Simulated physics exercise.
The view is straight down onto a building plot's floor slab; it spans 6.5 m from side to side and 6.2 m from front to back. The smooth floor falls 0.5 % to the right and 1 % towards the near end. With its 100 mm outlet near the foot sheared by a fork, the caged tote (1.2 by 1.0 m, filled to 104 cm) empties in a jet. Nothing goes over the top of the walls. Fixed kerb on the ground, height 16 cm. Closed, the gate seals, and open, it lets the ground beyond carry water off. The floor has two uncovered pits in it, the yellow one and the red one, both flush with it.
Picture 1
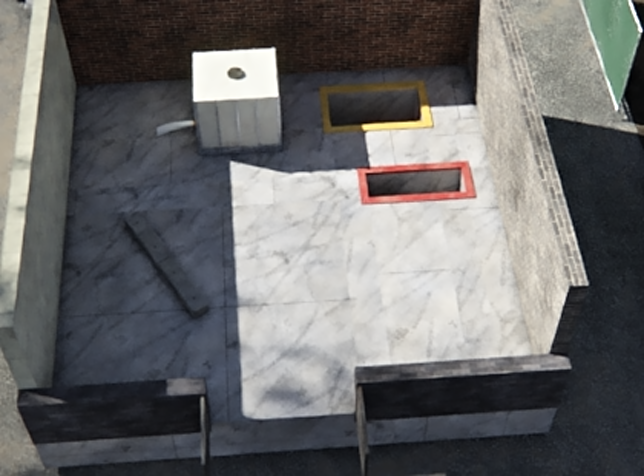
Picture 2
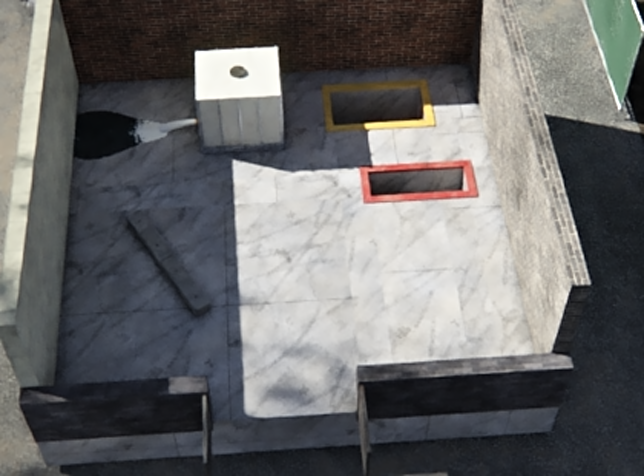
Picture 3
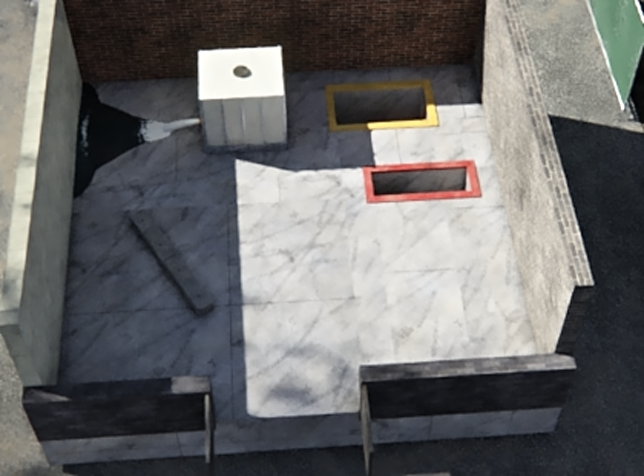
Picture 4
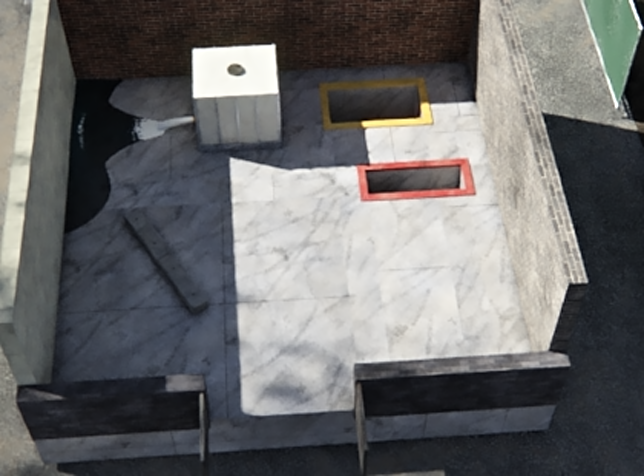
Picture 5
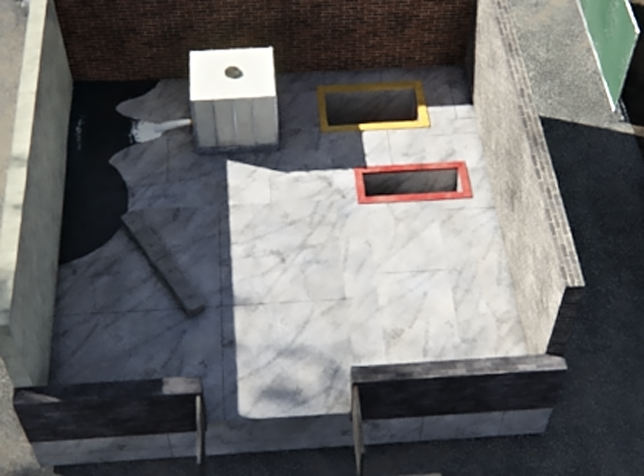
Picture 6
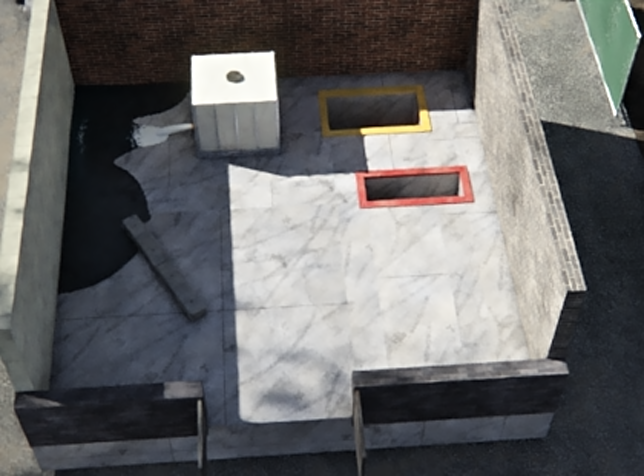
Dark liquid jetting left from a white caged tote, spreading along the left wall and towards the near end, reaching a plank.
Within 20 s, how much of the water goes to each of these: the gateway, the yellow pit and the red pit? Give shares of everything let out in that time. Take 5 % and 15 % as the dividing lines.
Shares: Gateway: From 5 to 15 %; yellow pit: From 5 to 15 %; red pit: Less than 5 %.
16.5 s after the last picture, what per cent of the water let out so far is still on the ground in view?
Share: Close to 80 %.
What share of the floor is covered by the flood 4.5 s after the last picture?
35 %.
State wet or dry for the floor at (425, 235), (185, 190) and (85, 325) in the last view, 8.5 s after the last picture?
In that order: Still dry, wet, flooded.
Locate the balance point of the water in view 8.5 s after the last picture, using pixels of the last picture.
Near (149, 212) in the last picture.
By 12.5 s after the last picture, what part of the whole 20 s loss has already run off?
Some 50 per cent by then.
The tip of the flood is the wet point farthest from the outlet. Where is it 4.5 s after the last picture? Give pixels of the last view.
Front tip: Around pixel (48, 419).
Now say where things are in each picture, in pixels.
In the first picture, the jet has just started at (182, 125); the ground is still dry.
In the second picture, from the spout at (185, 123) the water has spread over 1.0 m2; its tip is at (74, 155), and it is 1.6 cm deep on average.
In the third picture, the jet leaves at (188, 123); the sheet reaches (74, 196), 2.4 m away, and wets 1.4 m2.
In the fourth picture, the jet leaves at (182, 121); the sheet reaches (65, 232), 2.8 m away, and wets 2.1 m2.
In the fifth picture, the jet leaves at (179, 124); the sheet reaches (59, 260), 3.2 m away, and wets 3.2 m2.
In the sixth picture, the jet leaves at (181, 128); the sheet reaches (59, 292), 3.6 m away, and wets 4.5 m2.
Then, 1.5 s after the last picture water covers 20 % of the floor and is deepest (9 cm) near (72, 137); gone so far, the gateway 0 %, the yellow pit 0 %, the red pit 0 %.
Then, 4.5 s after the last picture water covers 35 % of the floor and is deepest (9 cm) near (72, 137); gone so far, the gateway 0 %, the yellow pit 0 %, the red pit 0 %.
Then, 8.5 s after the last picture water covers 50 % of the floor and is deepest (8 cm) near (72, 137); gone so far, the gateway 1 %, the yellow pit 3 %, the red pit 0 %.
Then, 12.5 s after the last picture water covers 55 % of the floor and is deepest (7 cm) near (83, 136); gone so far, the gateway 4 %, the yellow pit 6 %, the red pit 0 %.
Then, 16.5 s after the last picture water covers 65 % of the floor and is deepest (7 cm) near (83, 144); gone so far, the gateway 9 %, the yellow pit 10 %, the red pit 0 %.
